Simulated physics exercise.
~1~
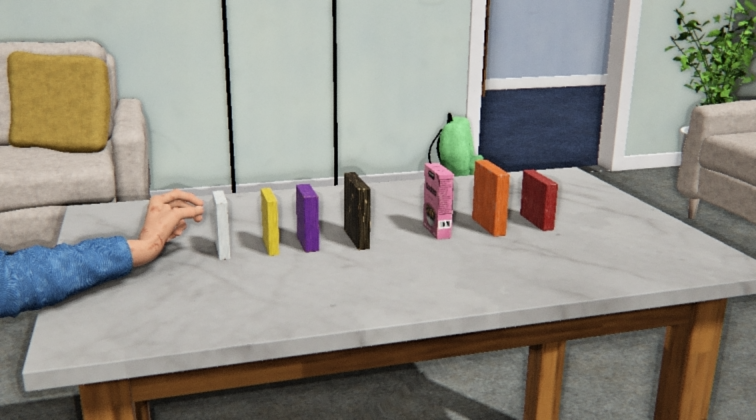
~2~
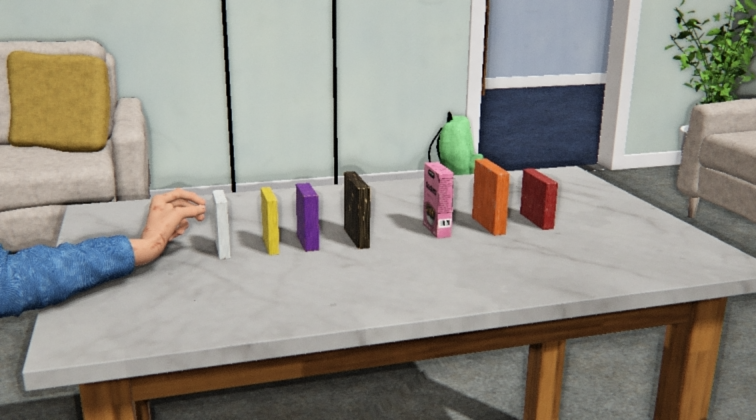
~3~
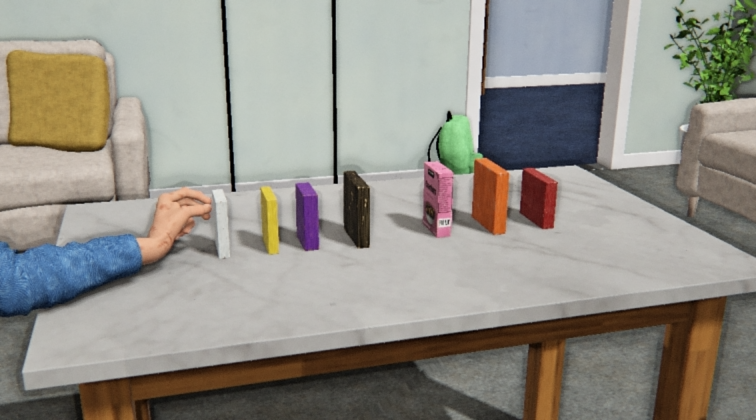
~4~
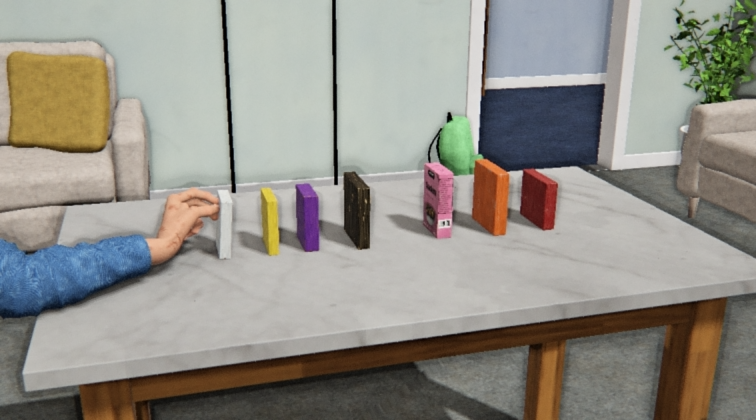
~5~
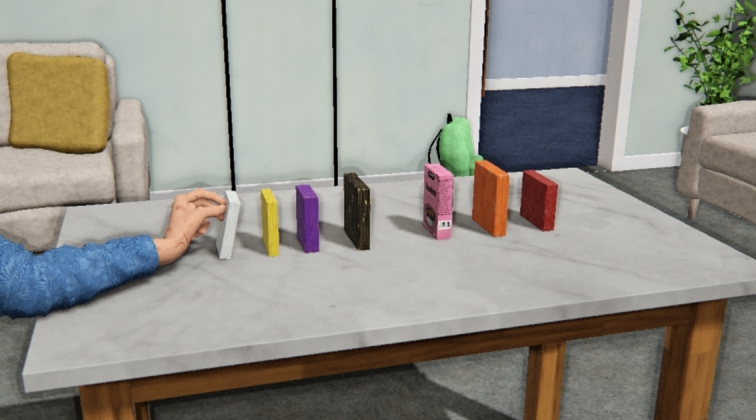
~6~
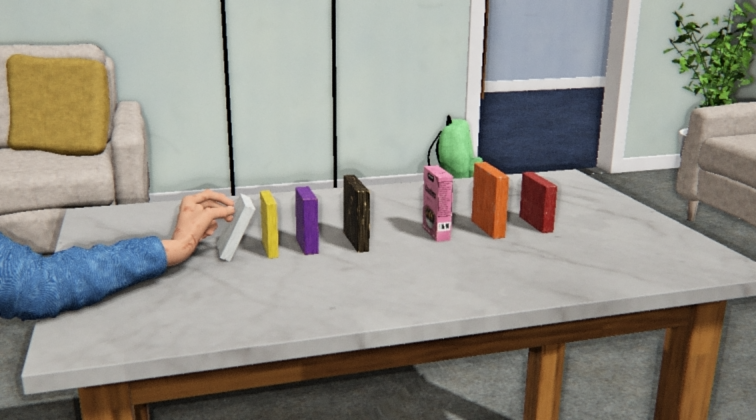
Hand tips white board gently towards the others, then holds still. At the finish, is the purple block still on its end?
No.
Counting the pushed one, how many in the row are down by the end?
4 in total.
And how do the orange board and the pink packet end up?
The orange board stays upright; the pink packet stays upright.
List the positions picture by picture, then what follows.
The first frame shows purple block (307, 218); orange board (490, 198).
The second frame shows yellow block (270, 221); black block (357, 210).
The third frame shows orange board (490, 196); pink packet (438, 199).
The fourth frame shows white board 5° over; yellow block (270, 221); black block (357, 210).
The fifth frame shows white board 13° over; orange board (490, 198); pink packet (438, 201).
The sixth frame shows white board 28° over; purple block (307, 220); yellow block (269, 224).
Then, 0.30 s after the last picture, white board 66° over; purple block tipped 14° from how it was near (314, 219); yellow block tipped 38° from how it was.
Then, 0.60 s after the last picture, white board 76° over; purple block tipped 71° from how it was near (339, 229); yellow block tipped 68° from how it was; black block tipped 54° from how it was.
Then, 0.90 s after the last picture, white board 76° over; purple block on its side near (341, 231); black block on its side; yellow block tipped 68° from how it was.
At rest, tipped over on the table, purple block, yellow block and black block; the other 2 in place. Seen from the same camera at the end, purple block near (342, 231).
